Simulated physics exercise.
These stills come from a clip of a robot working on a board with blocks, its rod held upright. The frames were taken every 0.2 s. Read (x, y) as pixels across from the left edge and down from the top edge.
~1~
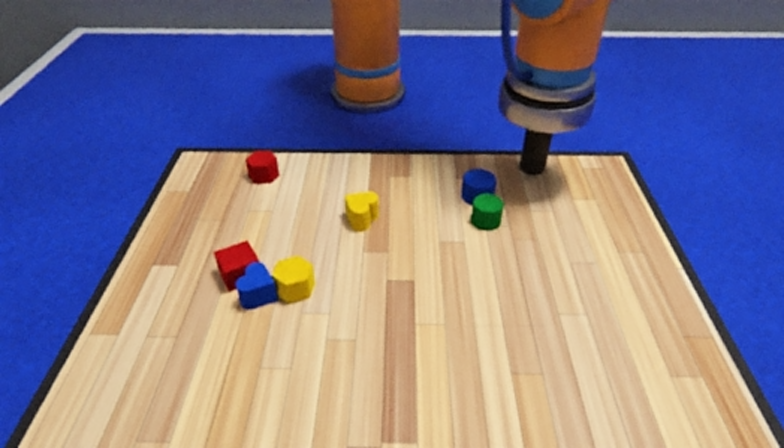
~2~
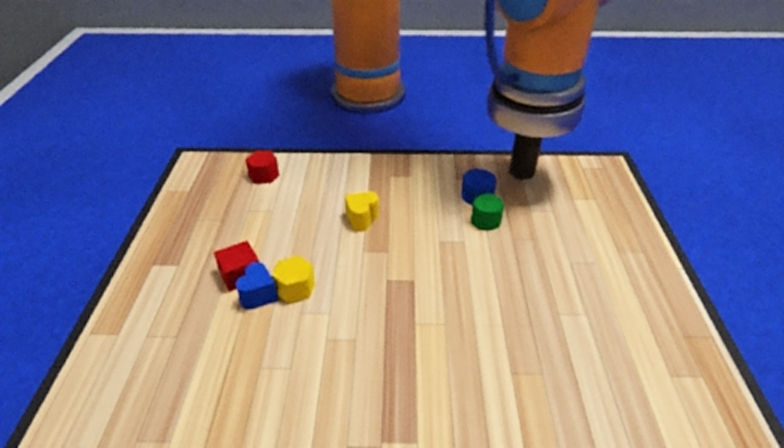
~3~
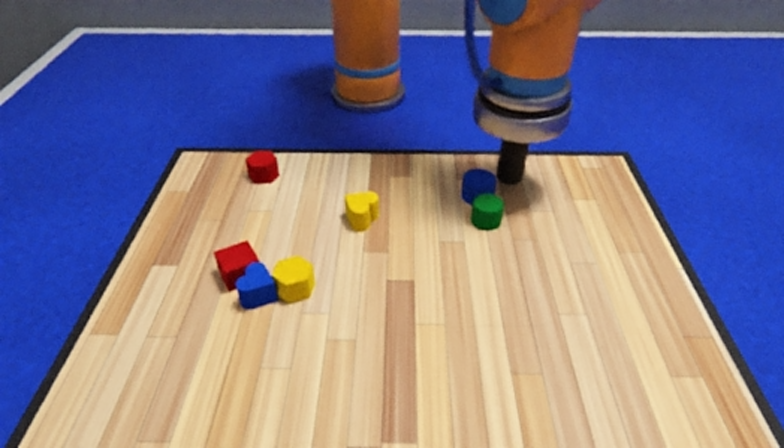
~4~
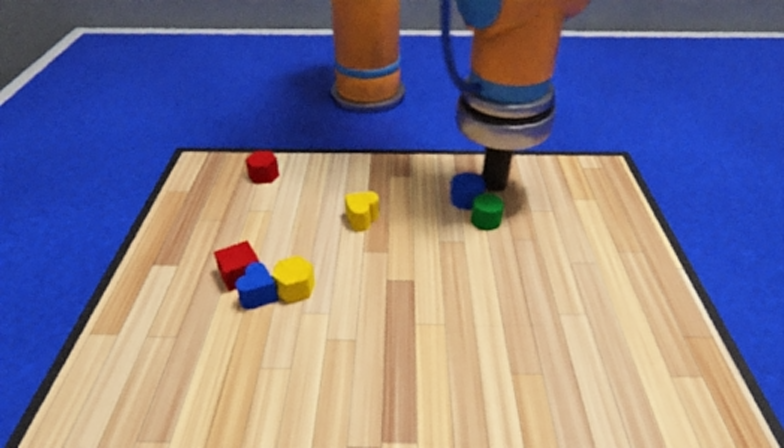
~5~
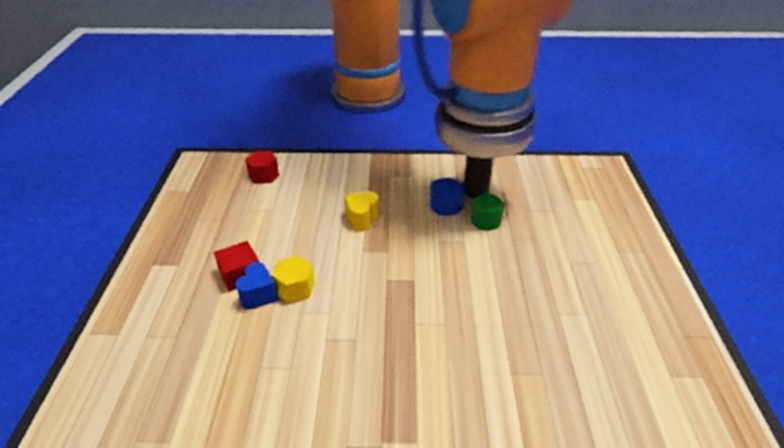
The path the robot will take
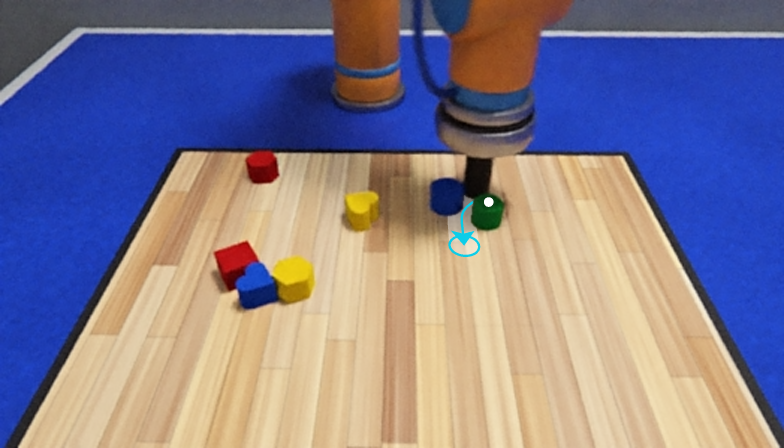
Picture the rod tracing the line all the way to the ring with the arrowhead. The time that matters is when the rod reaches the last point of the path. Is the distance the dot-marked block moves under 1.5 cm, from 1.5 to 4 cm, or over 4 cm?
1.5 to 4 cm.
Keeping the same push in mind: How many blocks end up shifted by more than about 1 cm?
I'd put the number at two.
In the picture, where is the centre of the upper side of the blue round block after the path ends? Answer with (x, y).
The answer is (433, 192).
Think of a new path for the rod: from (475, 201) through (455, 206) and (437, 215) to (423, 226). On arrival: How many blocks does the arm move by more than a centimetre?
One gets moved.
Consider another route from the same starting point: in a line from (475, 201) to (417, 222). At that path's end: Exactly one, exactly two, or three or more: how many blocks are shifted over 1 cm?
It's going to be one.
The drawn path runs from (475, 201) via (463, 213) and (462, 229), ending at (464, 246); the dot is on the green round block.
What follows on the original path. Halfway along, rod (463, 212); blue round block (433, 192); green round block (493, 210).
At the end, rod (465, 236); blue round block (433, 192); green round block (496, 214).
